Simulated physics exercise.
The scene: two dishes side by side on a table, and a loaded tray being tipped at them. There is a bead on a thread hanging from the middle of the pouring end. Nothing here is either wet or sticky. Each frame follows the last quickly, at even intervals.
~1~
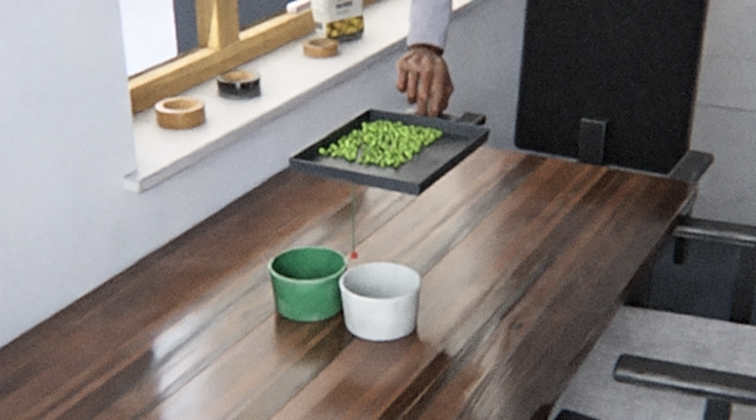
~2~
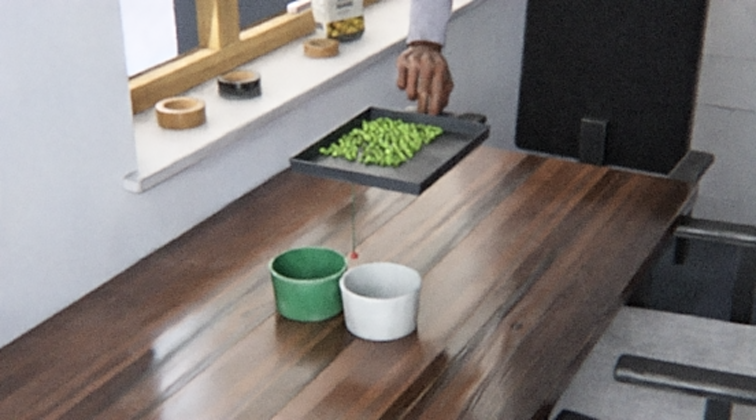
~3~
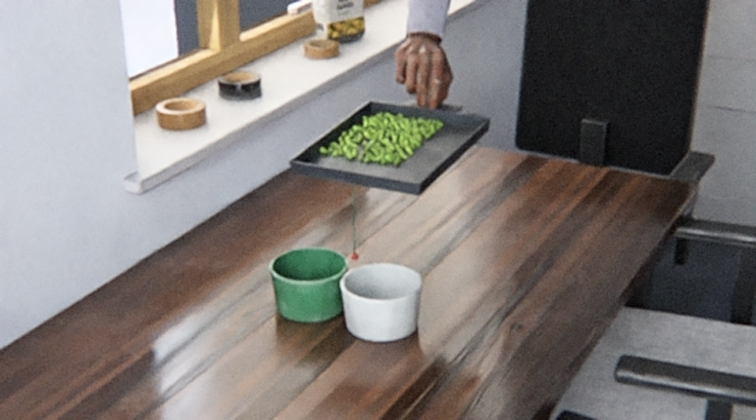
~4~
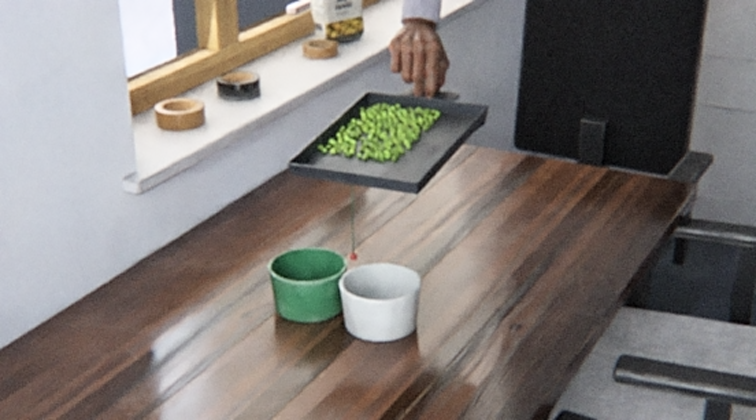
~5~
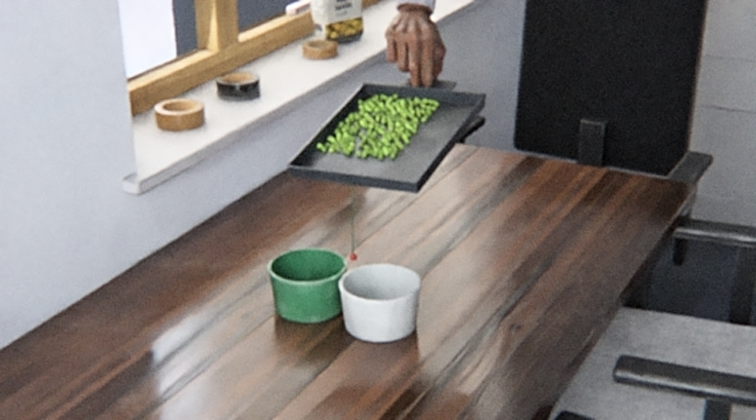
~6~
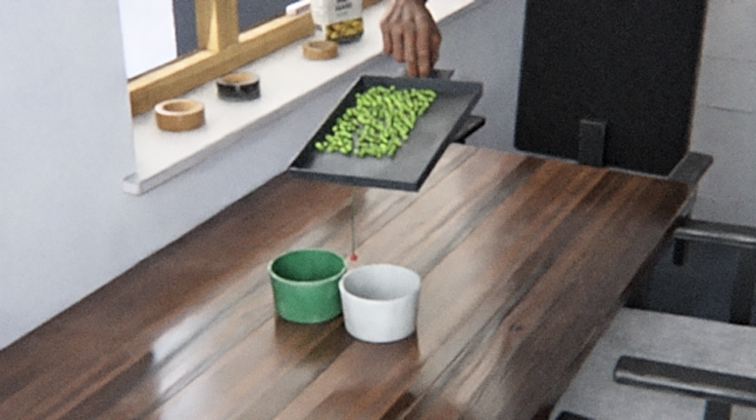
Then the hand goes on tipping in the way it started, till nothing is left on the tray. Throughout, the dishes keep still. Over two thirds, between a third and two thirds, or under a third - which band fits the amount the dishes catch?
The band is over two thirds.
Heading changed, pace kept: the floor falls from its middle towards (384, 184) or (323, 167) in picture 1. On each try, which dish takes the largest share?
For the first place you'd get the right-placed dish, for the second the left-placed dish.
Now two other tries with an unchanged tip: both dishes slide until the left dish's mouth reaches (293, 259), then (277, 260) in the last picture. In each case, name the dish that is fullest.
Position 1 - the dish to the left; position 2 - the dish to the left.
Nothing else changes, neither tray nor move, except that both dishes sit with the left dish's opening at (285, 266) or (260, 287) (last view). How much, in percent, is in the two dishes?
90 per cent the first time, 10 per cent the second time.
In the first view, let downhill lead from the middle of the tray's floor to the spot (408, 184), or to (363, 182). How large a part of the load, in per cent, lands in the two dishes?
The first try yields 50 percent and the second 70 percent.
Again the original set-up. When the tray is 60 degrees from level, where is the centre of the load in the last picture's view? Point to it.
Its middle sits at about pixel (317, 170).
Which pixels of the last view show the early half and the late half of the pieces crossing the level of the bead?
Close to (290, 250), then close to (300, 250).
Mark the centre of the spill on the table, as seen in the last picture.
Roughly at pixel (278, 334).
Soon after the last picture, tray tipped steeply; nearly all on the tray; a stray few in the left dish; a stray few outside both; a small part in the air.
A little later, tray tipped right over; most on the tray; a small part in the left dish; a small part outside both; a stray few in the air.
Later still, tray tipped past a quarter turn; most in the left dish; a small part outside both.
At rest, tray tipped past a quarter turn; none in the right dish; most in the left dish; a small part outside both.
